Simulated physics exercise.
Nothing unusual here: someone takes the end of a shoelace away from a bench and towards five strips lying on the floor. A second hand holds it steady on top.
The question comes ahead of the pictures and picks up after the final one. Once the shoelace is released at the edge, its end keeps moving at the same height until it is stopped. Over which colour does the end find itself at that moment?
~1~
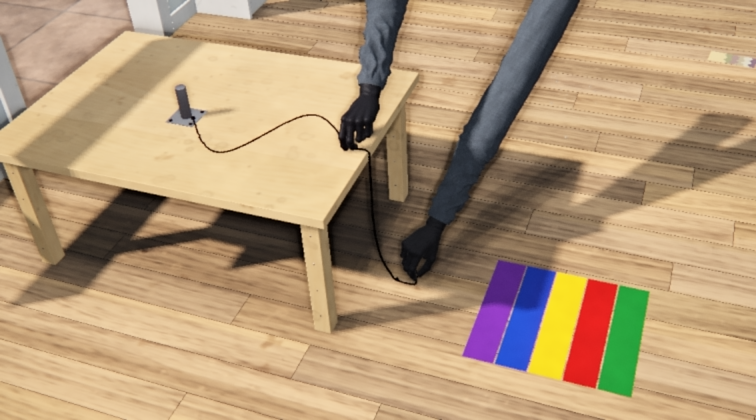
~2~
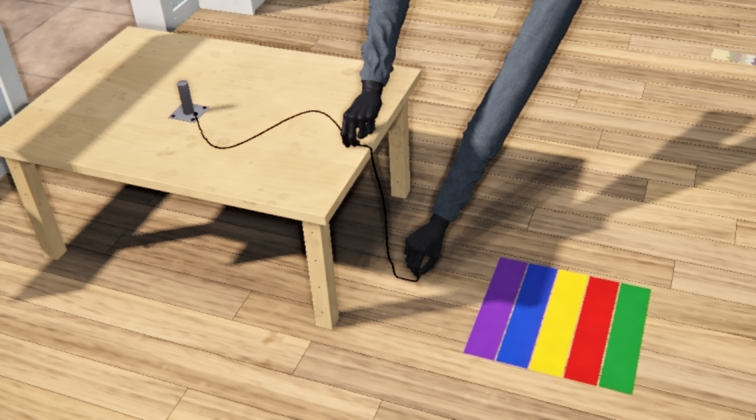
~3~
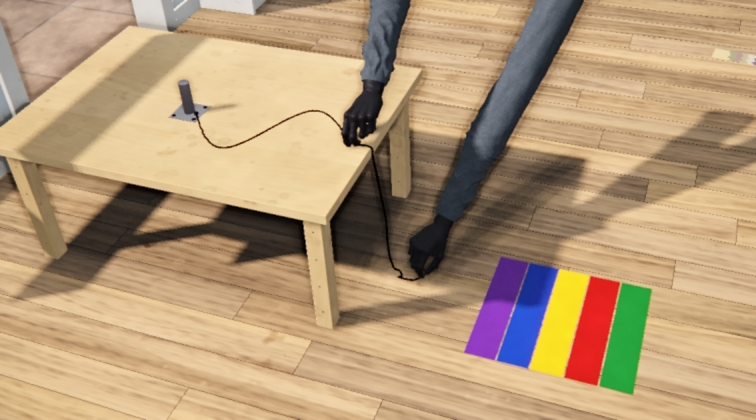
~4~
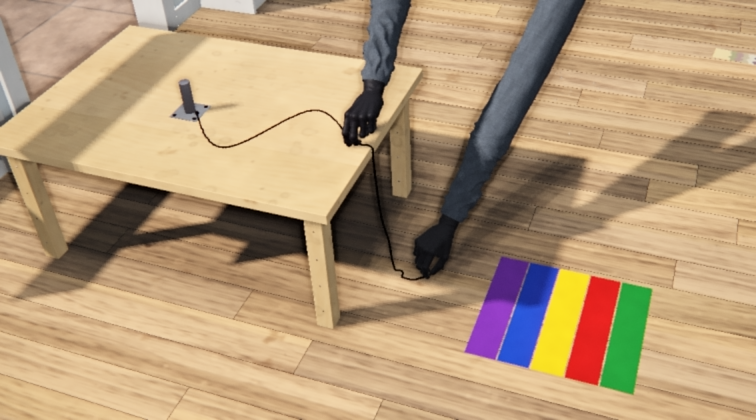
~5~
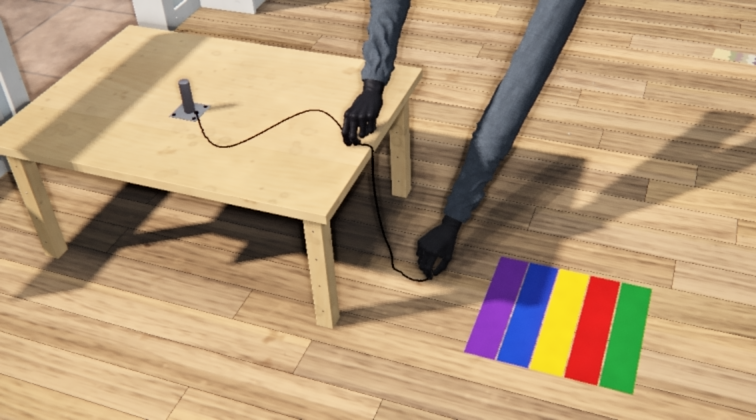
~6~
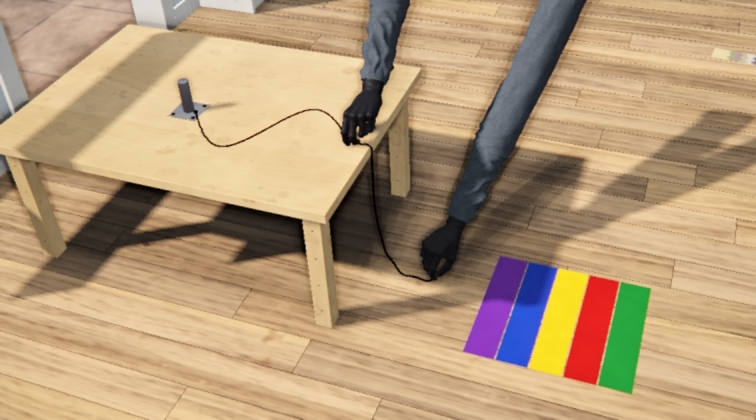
I would say over green.
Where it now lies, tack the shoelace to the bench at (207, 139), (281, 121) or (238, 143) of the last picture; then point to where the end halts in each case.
It ends up near (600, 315) the first time, (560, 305) the second and (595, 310) the third.
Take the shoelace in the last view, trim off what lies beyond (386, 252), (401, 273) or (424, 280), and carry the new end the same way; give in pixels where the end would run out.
Try by try: (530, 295), (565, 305) and (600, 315).
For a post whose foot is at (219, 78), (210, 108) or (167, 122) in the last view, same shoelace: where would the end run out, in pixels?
About (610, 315), (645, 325) and (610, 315).
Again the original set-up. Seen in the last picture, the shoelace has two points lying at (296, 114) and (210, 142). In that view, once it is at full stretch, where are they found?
Roughly (343, 140) for the first and (249, 122) for the second.
Soon after, end near (571, 306); over yellow.
Then, end near (606, 314); over red.
At full stretch, end near (626, 319); over green. It gets as far as the green strip.
